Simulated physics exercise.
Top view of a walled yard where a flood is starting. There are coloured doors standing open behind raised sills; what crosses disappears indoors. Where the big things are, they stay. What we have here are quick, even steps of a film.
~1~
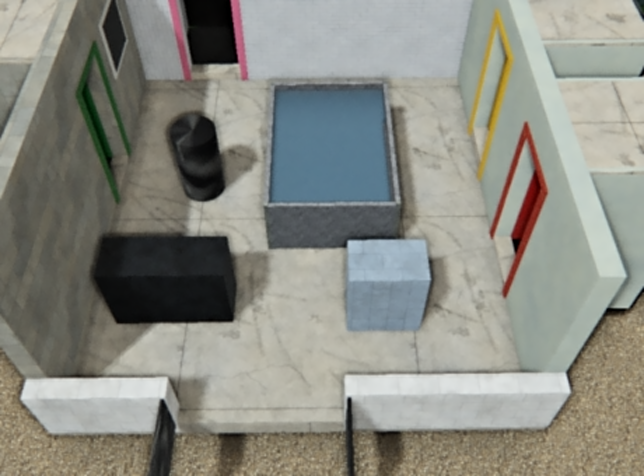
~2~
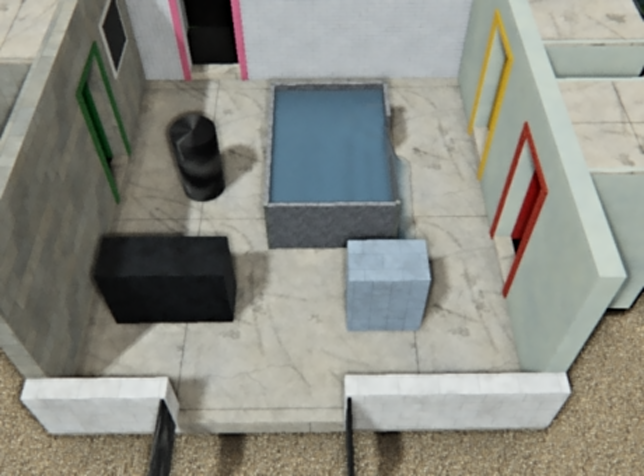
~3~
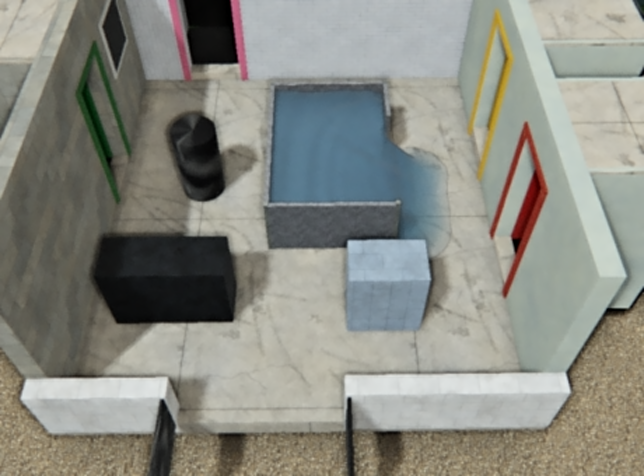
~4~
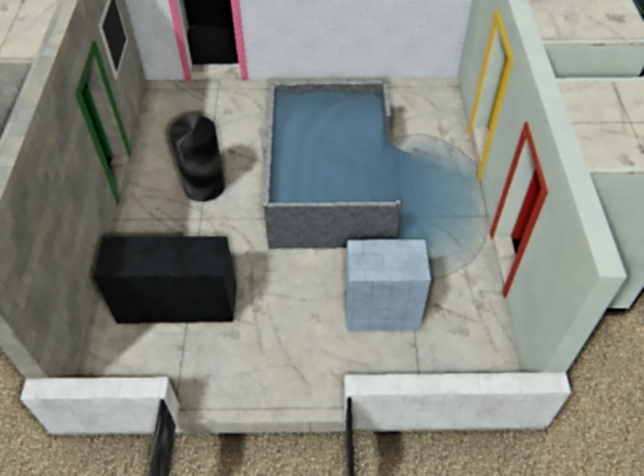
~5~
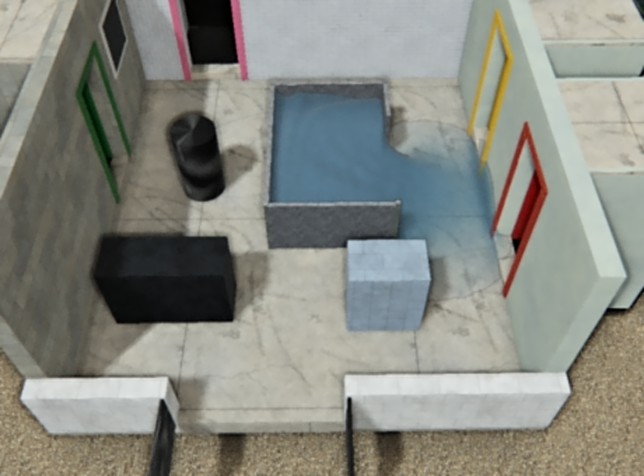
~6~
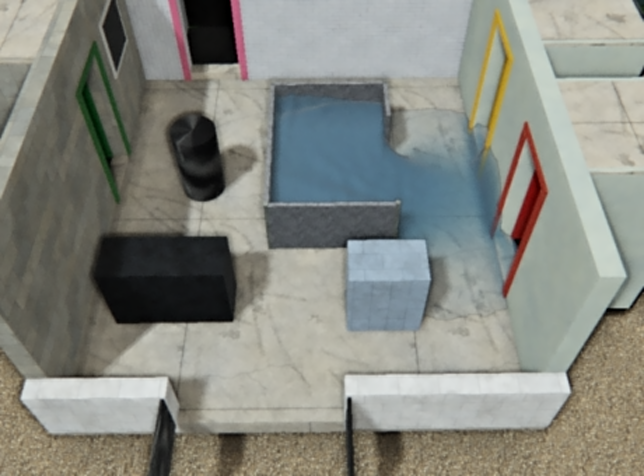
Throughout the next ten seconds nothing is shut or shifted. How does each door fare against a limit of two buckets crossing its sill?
The red door will be over the cap. The pink door will be at or under the cap. The yellow door will be over the cap. The green door will be over the cap.
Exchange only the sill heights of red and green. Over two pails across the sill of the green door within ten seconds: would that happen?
Result for green door: Below the limit.
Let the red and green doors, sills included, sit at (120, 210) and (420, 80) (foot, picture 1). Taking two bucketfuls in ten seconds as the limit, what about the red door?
Checking it, I find the red door escapes flooding.
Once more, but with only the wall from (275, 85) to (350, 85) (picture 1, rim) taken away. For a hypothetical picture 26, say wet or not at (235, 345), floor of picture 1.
At that place: Clear.
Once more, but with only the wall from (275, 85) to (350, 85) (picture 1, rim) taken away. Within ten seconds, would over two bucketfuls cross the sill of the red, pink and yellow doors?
Red door: Above the limit; pink door: Above the limit; yellow door: Below the limit.
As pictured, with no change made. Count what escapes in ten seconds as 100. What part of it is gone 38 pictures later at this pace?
About 70 per cent.
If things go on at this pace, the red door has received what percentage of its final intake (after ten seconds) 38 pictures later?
Roughly 95 percent.
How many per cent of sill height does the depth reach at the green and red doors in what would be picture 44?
Around 180 in a hundred for the first and 130 in a hundred for the second.
A moment on, water covers 25 % of the floor; the red door far over two buckets in, the pink door not reached, the yellow door over two buckets in, the green door not reached.
Next, water covers 35 % of the floor; the red door far over two buckets in, the pink door not reached, the yellow door far over two buckets in, the green door not reached.
Then, water covers 70 % of the floor; the red door far over two buckets in, the pink door wet at the sill, nothing in, the yellow door far over two buckets in, the green door not reached.
Later, water covers 95 % of the floor; the red door far over two buckets in, the pink door wet at the sill, nothing in, the yellow door far over two buckets in, the green door under two buckets in.
In the end, water covers 100 % of the floor; the red door far over two buckets in, the pink door under two buckets in, the yellow door far over two buckets in, the green door over two buckets in.
